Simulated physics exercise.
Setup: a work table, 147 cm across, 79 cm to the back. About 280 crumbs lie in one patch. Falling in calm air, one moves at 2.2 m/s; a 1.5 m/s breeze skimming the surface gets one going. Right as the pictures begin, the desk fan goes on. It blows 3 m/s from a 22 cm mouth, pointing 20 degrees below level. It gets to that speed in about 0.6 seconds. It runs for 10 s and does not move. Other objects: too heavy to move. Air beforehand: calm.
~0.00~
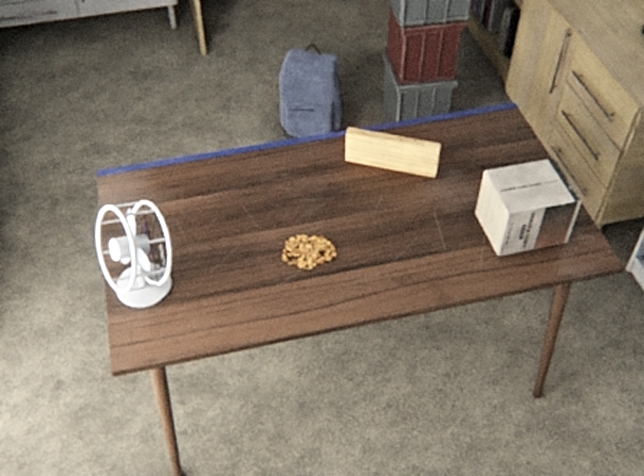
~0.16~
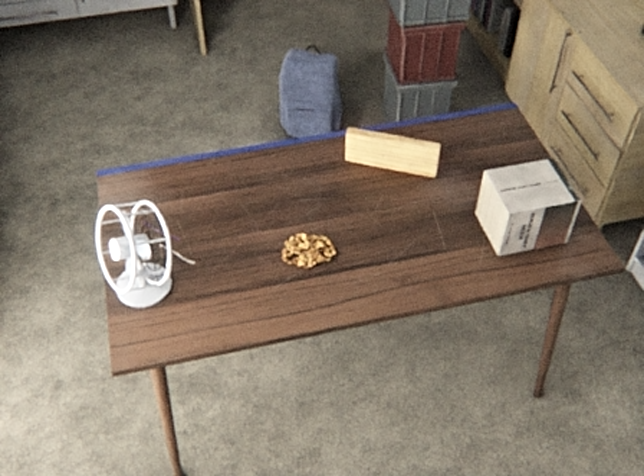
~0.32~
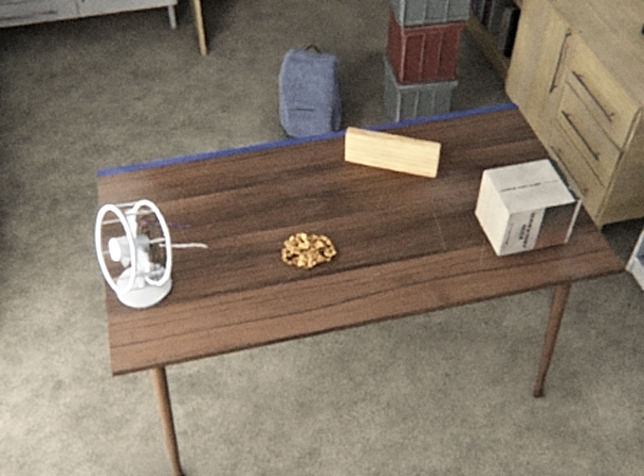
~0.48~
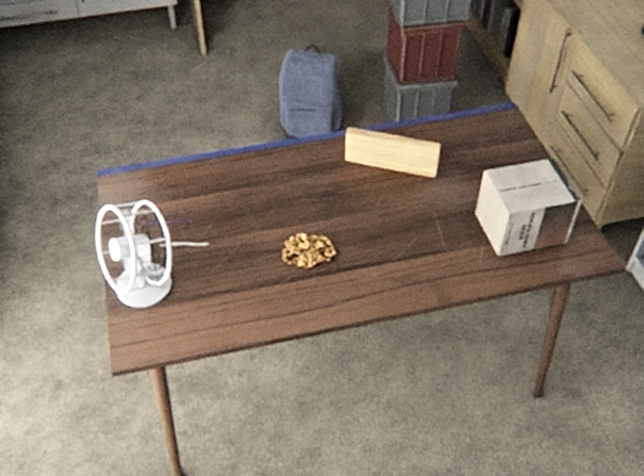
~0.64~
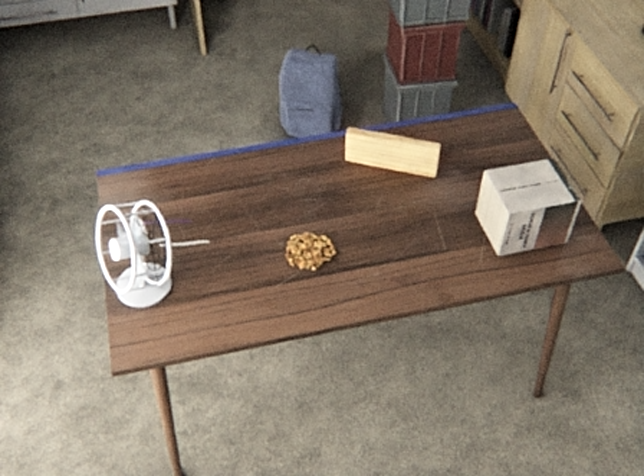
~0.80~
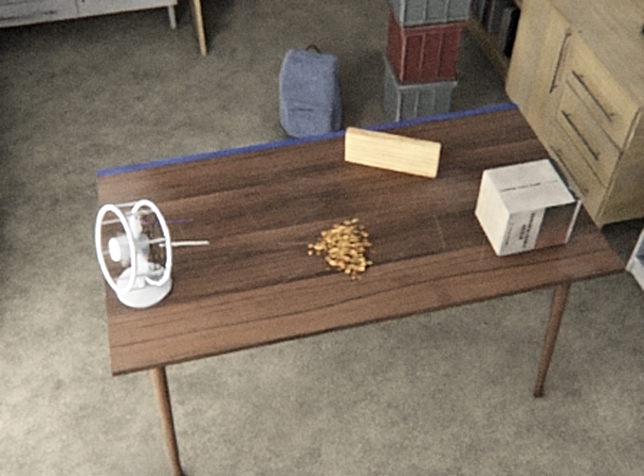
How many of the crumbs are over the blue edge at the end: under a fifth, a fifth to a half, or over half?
Of the crumbs, under a fifth end over the blue edge.
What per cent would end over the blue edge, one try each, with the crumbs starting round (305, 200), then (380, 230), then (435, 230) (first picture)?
30, 0 and 0 in a hundred, respectively.
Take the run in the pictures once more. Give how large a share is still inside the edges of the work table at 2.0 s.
About 70 per cent remain.
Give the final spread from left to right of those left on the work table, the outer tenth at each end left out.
Looks like some 10 cm to me.
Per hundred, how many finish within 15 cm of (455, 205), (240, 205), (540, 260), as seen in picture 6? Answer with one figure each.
In turn about 20 %, 0 %, 30 %.
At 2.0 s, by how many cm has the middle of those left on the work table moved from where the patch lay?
The centre sits some 55 cm from where it began.
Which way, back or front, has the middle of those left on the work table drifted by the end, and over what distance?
Forward, some 10 cm.
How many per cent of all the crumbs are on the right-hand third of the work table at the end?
Share at the end: Close to 60 %.
After 2.0 s, 0 % are over the blue edge; the middle of those still in play is near (490, 235); 56 % have settled or left.
After 3.2 s, 0 % are over the blue edge; the middle of those still in play is near (491, 236); 62 % have settled or left.
After 5.5 s, 0 % are over the blue edge; the middle of those still in play is near (493, 237); 72 % have settled or left.
After 10.0 s, at the end, 0 % are over the blue edge; the middle of those still in play is near (494, 240).
